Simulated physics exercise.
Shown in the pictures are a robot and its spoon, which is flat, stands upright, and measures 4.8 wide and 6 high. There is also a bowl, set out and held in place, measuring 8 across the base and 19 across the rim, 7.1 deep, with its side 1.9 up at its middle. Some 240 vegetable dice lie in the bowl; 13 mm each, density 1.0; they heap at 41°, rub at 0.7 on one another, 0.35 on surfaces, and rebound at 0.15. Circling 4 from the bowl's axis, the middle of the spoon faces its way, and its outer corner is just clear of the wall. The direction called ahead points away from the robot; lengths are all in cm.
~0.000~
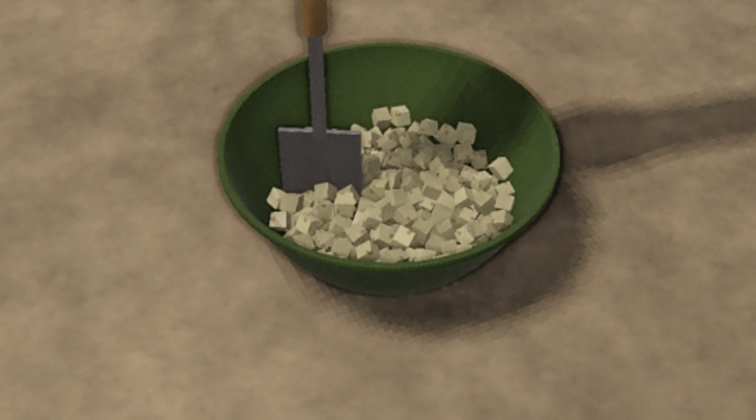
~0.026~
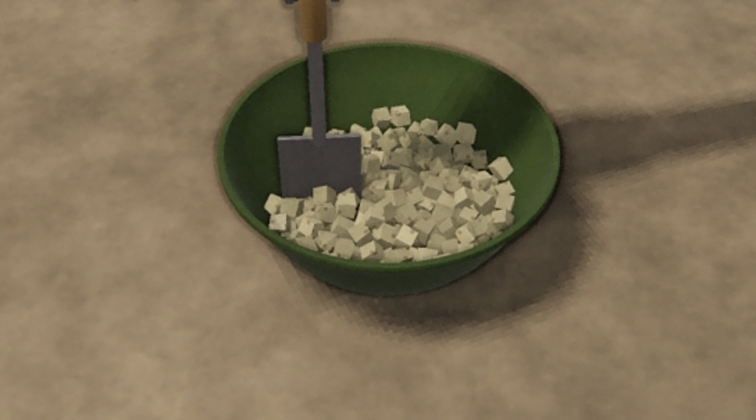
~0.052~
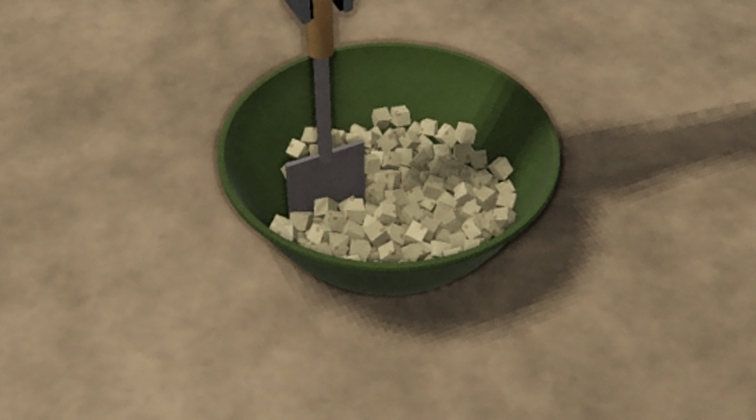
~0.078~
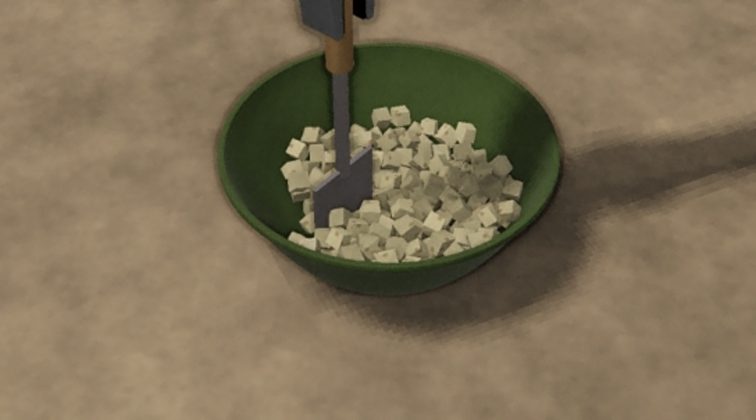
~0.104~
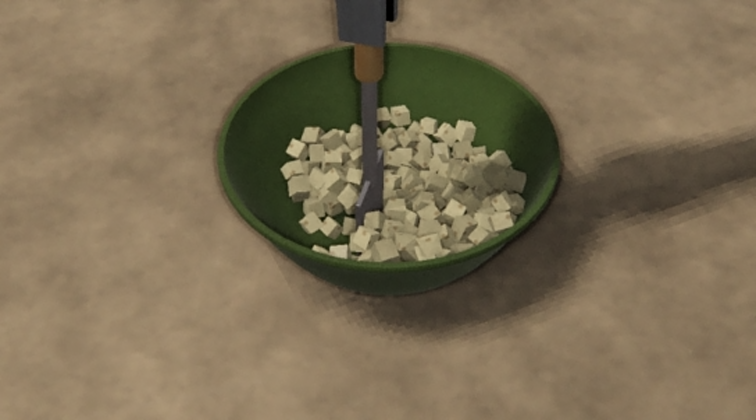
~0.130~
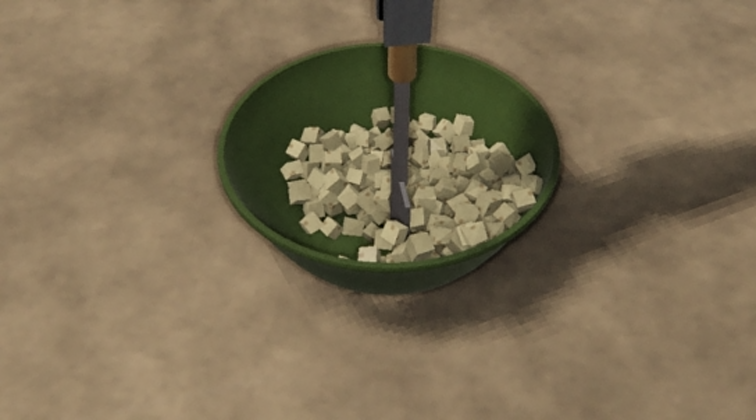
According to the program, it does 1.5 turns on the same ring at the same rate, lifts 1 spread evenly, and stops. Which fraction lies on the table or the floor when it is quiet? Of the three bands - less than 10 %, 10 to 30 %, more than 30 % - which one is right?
The right band is more than 30 %.
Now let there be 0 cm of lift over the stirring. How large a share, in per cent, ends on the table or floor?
About 45 per cent.
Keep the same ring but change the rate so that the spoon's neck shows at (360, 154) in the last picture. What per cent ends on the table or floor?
Close to 25 in a hundred.
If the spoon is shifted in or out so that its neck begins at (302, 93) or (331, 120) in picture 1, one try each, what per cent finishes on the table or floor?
First try about 30 per cent, second try about 25 per cent.
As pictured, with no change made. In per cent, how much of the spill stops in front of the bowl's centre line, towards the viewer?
Around 50 %.
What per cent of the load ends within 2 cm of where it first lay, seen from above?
Result: Close to 5 per cent of the load.
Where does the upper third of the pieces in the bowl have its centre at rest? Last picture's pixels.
I'd say close to (456, 138).
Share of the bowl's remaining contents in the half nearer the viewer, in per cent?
Roughly 35 percent of it.
After 0.31 s, 270° round, highest piece 10 above the table; 199 in the bowl, 14 on the table or floor, 25 in flight or on the tool.
After 0.49 s, 78° round, highest piece 9 above the table; 154 in the bowl, 61 on the table or floor, 23 in flight or on the tool.
After 0.78 s, 180° round, highest piece 7 above the table; 141 in the bowl, 96 on the table or floor, 1 in flight or on the tool.
After 1.48 s, 180° round, highest piece 7 above the table; 141 in the bowl, 97 on the table or floor.
In the end, 141 in the bowl, 97 on the table or floor. That is 41 % on the table or floor.
